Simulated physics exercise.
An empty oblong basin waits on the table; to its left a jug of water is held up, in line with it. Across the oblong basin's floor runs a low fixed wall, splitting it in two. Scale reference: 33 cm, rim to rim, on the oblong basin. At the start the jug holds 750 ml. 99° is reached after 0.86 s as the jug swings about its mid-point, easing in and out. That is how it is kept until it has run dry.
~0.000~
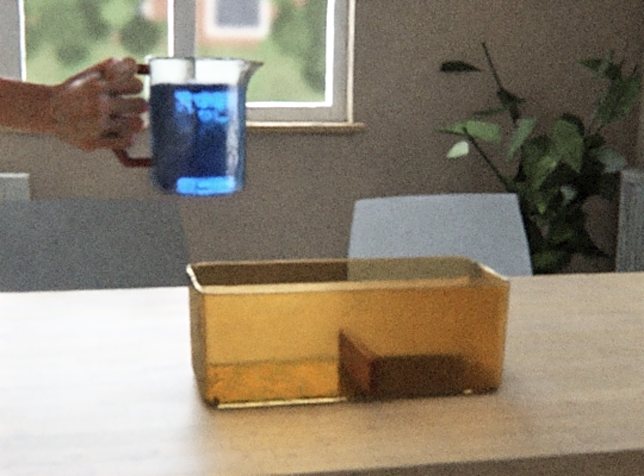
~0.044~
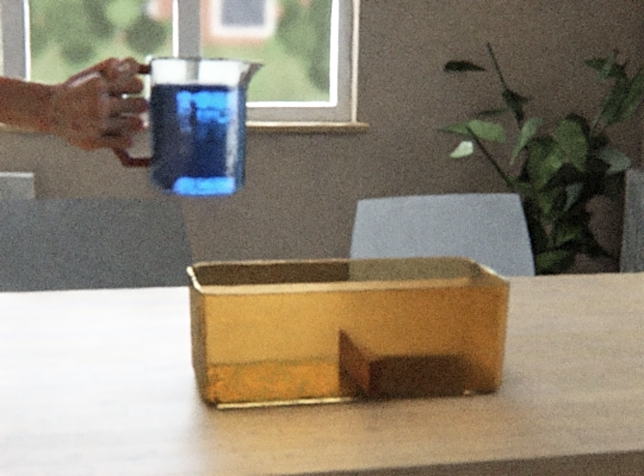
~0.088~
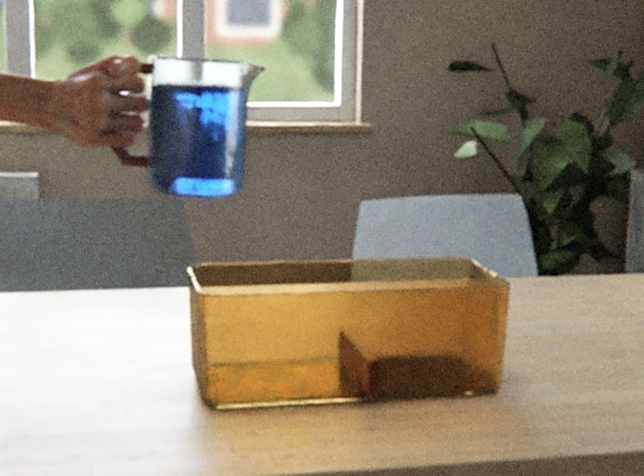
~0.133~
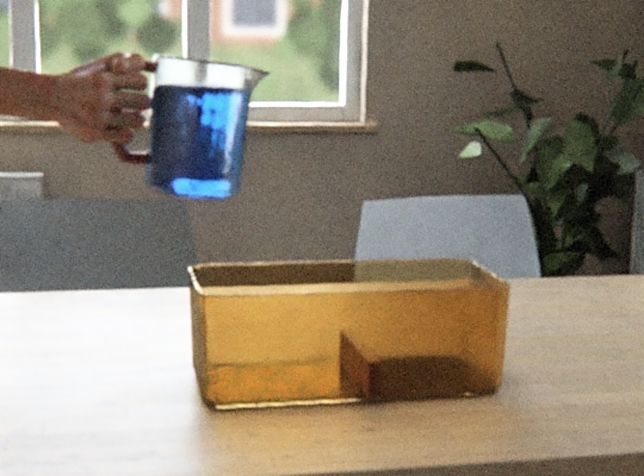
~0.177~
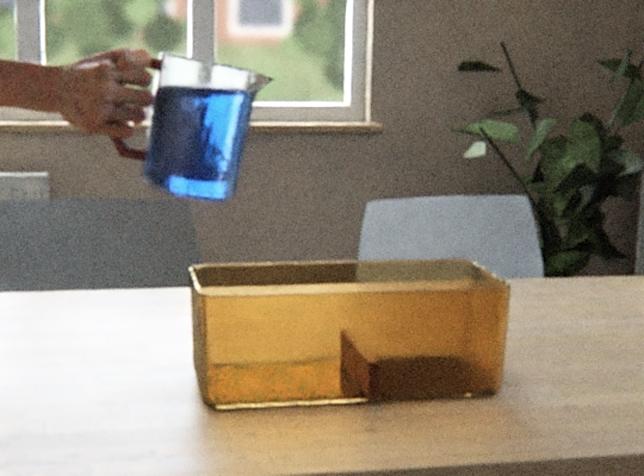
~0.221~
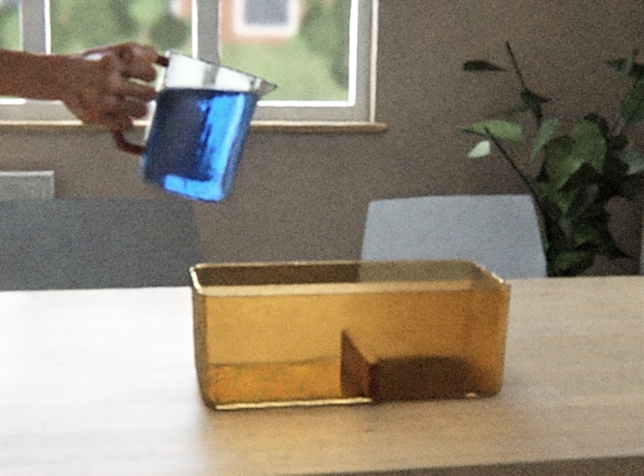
The video shows a hand holding a clear jug of blue liquid above the left side of an amber, divided oblong basin on a table, then gradually tilting the jug to the right while the basin stays still.
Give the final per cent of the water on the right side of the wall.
The right side ends with about 13 per cent.
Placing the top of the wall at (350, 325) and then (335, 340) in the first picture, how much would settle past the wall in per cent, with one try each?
Result: 20 per cent, then 60 per cent.
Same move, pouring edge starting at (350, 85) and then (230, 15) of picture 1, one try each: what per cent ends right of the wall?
90 in a hundred, followed by 5 in a hundred.
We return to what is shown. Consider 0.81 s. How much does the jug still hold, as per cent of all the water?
Some 38 per cent.
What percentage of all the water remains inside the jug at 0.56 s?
Remaining: Near 84 % of the total.
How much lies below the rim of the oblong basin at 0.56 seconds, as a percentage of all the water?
2 %, give or take.
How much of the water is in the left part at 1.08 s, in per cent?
Roughly 70 in a hundred.
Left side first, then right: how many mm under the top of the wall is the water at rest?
It's around 14 mm on the left side and around 34 mm on the right side.
Then, 0.56 s in, the tilt is 73° and 84 per cent is still to pour, 2 is left of the wall and 0 right of it.
Then, 0.81 s in, the tilt is 98° and 38 per cent is still to pour, 34 is left of the wall and 5 right of it.
Then, 1.08 s in, the tilt is 99° and 9 per cent is still to pour, 70 is left of the wall and 9 right of it.
Then, 1.36 s in, the tilt is 99° and 2 per cent is still to pour, 81 is left of the wall and 12 right of it.
Finally, 83 per cent lies left of the wall, 13 right of it and 4 outside.
